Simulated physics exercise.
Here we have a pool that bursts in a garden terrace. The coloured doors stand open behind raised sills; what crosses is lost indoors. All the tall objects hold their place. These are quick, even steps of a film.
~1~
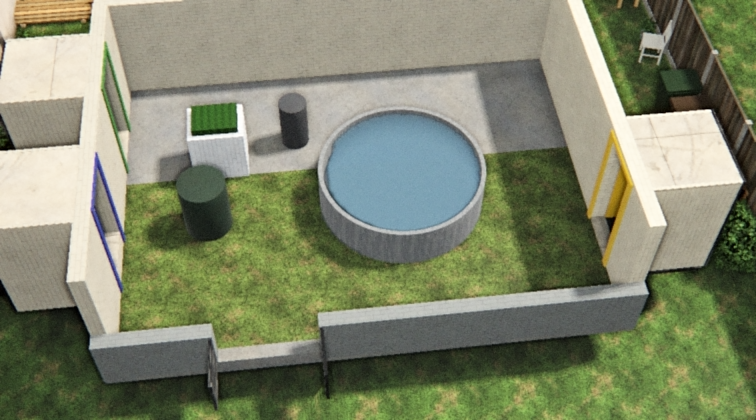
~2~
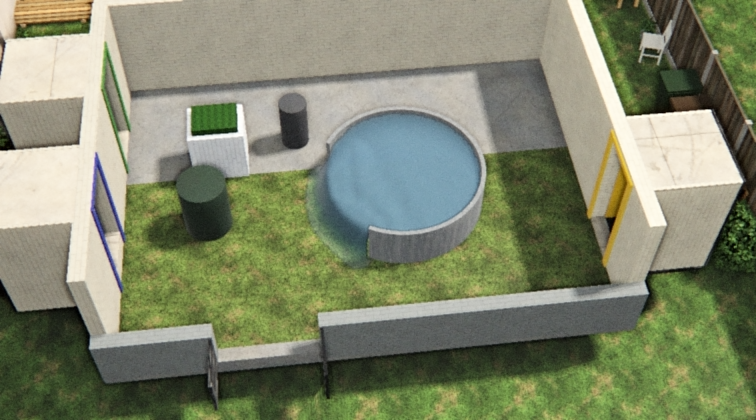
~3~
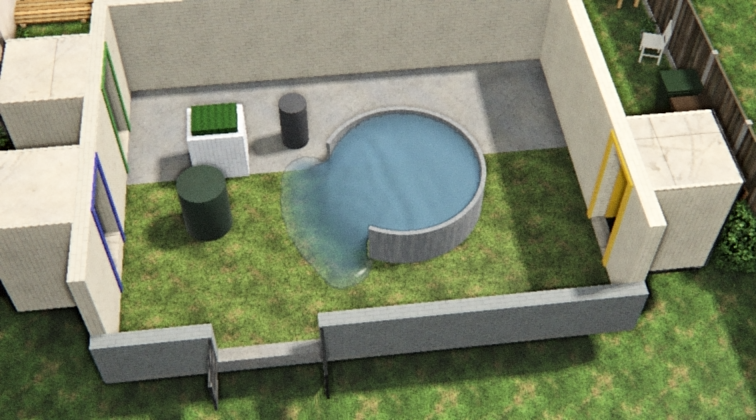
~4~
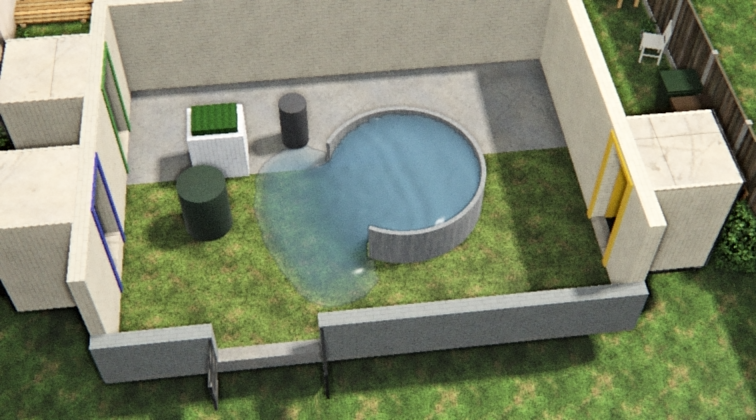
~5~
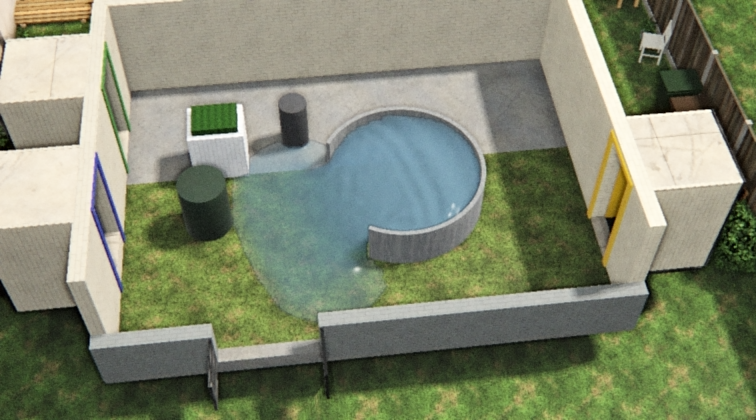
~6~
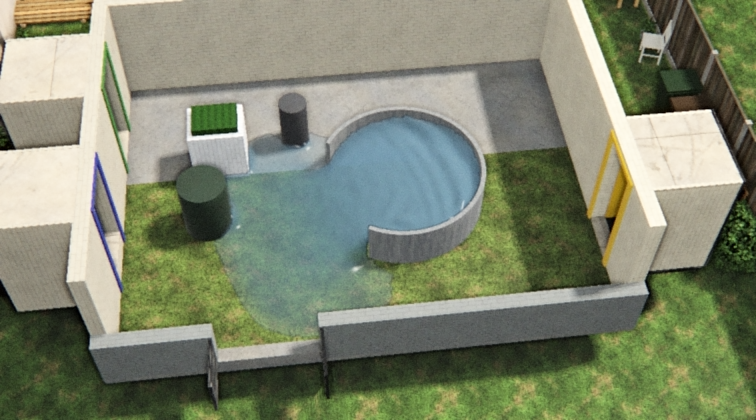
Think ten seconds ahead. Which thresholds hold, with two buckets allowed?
In the end: The blue door admits no more than that; the yellow door admits no more than that; the green door lets in a lot.
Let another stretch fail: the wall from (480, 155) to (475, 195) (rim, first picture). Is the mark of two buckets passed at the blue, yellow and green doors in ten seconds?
Then: The blue one stays under, the yellow one lets more in, the green one lets less in.
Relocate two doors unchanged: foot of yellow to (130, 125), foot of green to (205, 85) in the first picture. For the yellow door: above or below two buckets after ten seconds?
My reading: The yellow one floods.
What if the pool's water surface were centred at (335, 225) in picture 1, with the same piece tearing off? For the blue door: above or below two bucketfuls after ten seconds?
My reading: Blue door lets more in.
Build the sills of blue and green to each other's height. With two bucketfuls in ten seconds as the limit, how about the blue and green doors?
Then: Blue takes more; green takes less.
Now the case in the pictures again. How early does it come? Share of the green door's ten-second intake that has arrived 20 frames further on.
Near 15 in a hundred.
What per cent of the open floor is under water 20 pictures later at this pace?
Some 55 per cent.
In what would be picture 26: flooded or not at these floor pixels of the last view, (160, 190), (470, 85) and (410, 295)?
One after the other: Flooded, clear, flooded.
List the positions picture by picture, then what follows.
In the first frame, still water in the pool at (402, 170).
In the second frame, the front is at a hidden place, out from the gap at (328, 210).
In the third frame, water pours out at (328, 212) and has run to (296, 163).
In the fourth frame, water pours out at (328, 213) and has run to (288, 151).
In the fifth frame, water pours out at (328, 213) and has run to a hidden place.
In the sixth frame, the front is at a hidden place, out from the gap at (328, 213).
A moment on, water covers 35 % of the floor; the blue door not reached, the yellow door not reached, the green door not reached.
Next, water covers 45 % of the floor; the blue door wet at the sill, nothing in, the yellow door not reached, the green door under two buckets in.
Then, water covers 55 % of the floor; the blue door wet at the sill, nothing in, the yellow door not reached, the green door under two buckets in.
Later, water covers 70 % of the floor; the blue door wet at the sill, nothing in, the yellow door not reached, the green door over two buckets in.
In the end, water covers 95 % of the floor; the blue door wet at the sill, nothing in, the yellow door not reached, the green door far over two buckets in.
